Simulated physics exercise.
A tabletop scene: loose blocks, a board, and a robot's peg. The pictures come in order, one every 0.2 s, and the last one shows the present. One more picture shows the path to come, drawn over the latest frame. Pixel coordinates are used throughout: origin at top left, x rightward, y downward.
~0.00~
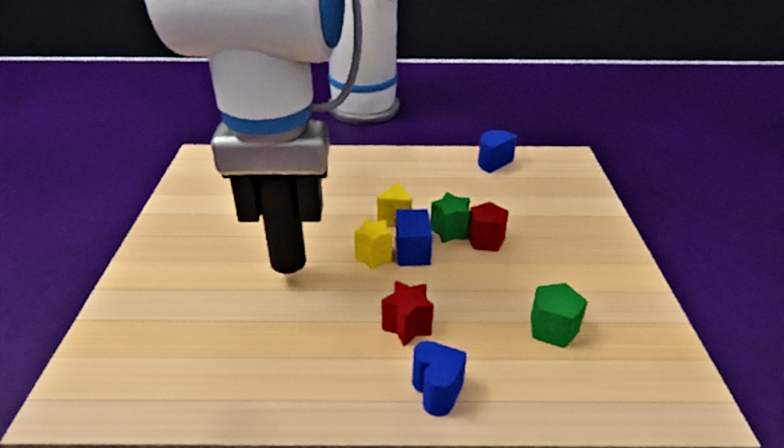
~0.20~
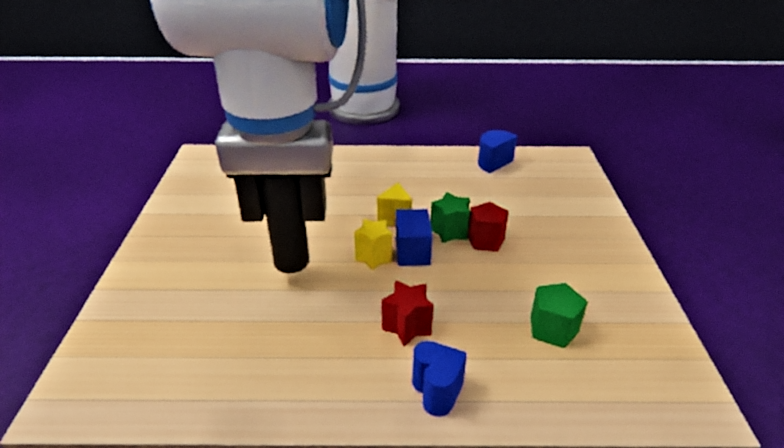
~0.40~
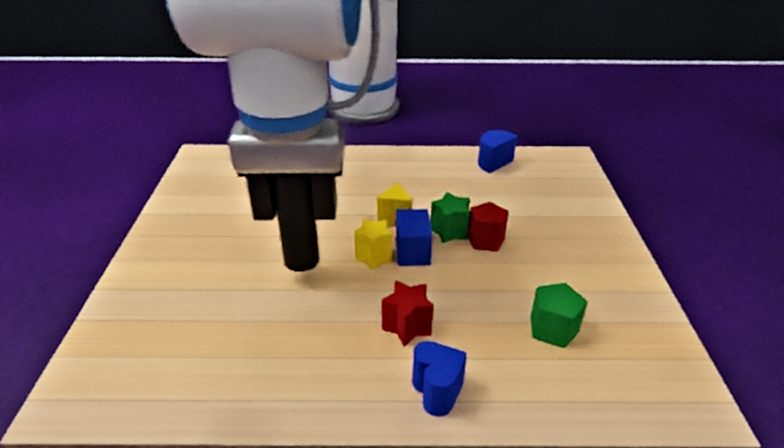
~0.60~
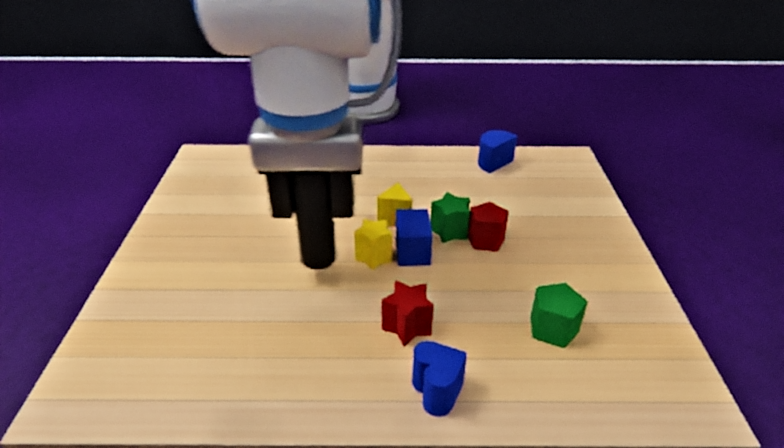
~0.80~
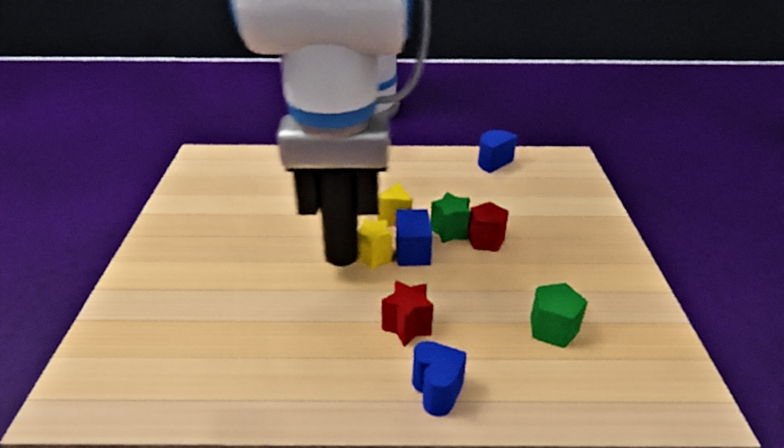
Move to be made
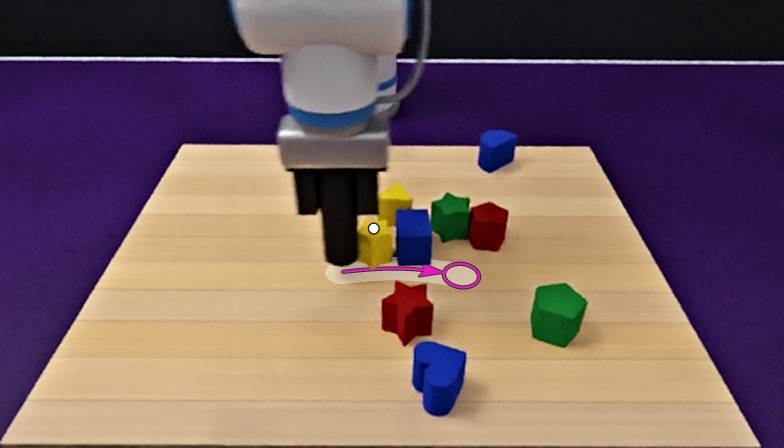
We see a robot arm with a black peg above a wooden board scattered with red, blue, green and yellow blocks; the peg moves slowly right, drawing close beside a yellow star while the blocks stay still.
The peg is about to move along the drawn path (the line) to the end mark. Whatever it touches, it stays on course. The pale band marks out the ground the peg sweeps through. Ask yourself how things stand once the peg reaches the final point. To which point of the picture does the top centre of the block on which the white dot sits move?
The point I'd pick in the picture is (434, 224).
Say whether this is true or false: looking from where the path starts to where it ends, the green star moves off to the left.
True - the claim holds.
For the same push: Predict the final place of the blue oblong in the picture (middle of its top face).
Somewhere near (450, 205).
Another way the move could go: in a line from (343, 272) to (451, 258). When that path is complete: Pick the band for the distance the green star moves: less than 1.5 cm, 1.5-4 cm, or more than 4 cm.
The displacement of the green star is above 4 cm.
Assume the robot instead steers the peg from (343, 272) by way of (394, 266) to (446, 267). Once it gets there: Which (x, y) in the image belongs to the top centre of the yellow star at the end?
Its top centre lands on (435, 219).
Drawn move, from (343, 272) via (402, 269), ending at (461, 275); the dot is on the yellow star.
On the path given first. One third of the way, peg at (383, 252); yellow star at (400, 224); blue oblong at (430, 217), turned 20° anticlockwise; green star at (455, 202).
Two thirds of the way, peg at (423, 253); yellow star at (426, 222), turned 35° anticlockwise; blue oblong at (447, 208), turned 45° anticlockwise; green star at (467, 192); red five-sided block at (496, 210), turned 30° clockwise.
At the end, peg at (463, 259); yellow star at (434, 224), turned 50° anticlockwise; blue oblong at (449, 207), turned 50° anticlockwise; green star at (468, 190), turned 10° clockwise; red five-sided block at (496, 210), turned 30° clockwise.
